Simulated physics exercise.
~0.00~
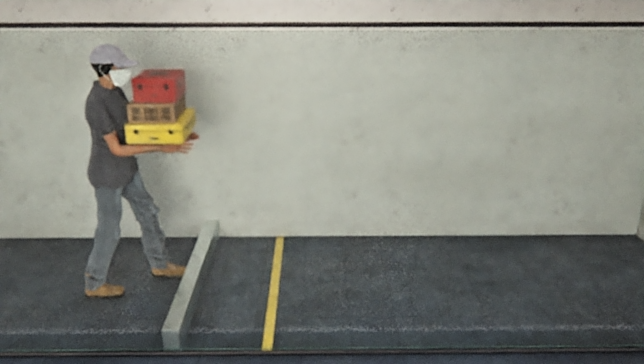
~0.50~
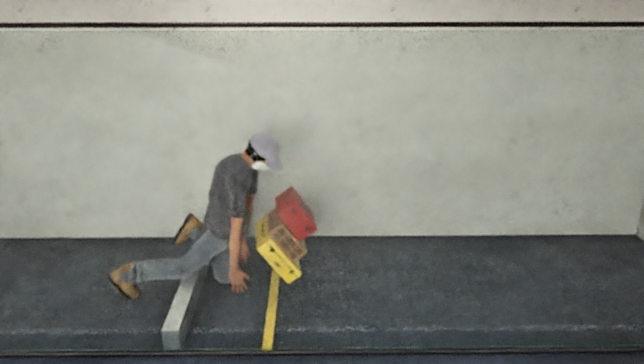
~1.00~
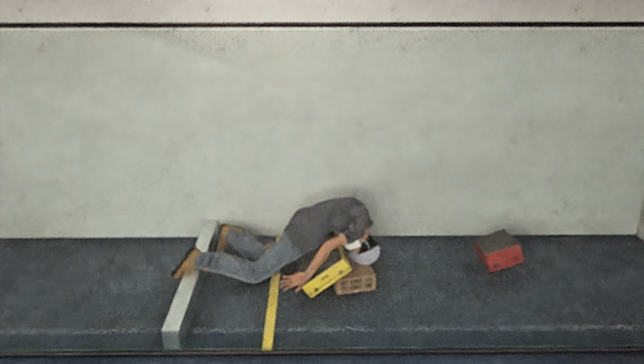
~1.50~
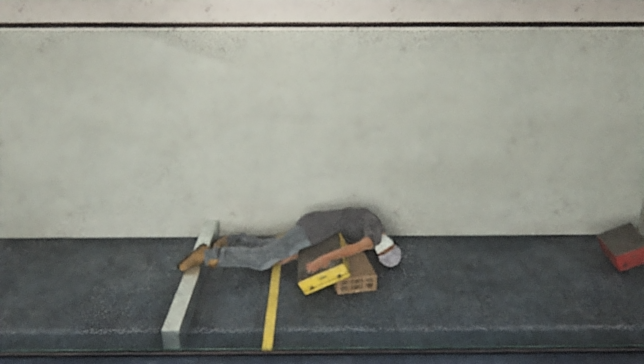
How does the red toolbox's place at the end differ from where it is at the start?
At the start the red toolbox is on top of the stack the person carries on the left. At the end it is on the floor at the far right, well away from the person and the other boxes.
The footage shows a person in a cap carrying a stack of boxes, then pitching forward over a low rail. The boxes tumble, the red toolbox travels to the far right, and the person ends sprawled with head past the yellow line, beside the yellow toolbox and brown crate.
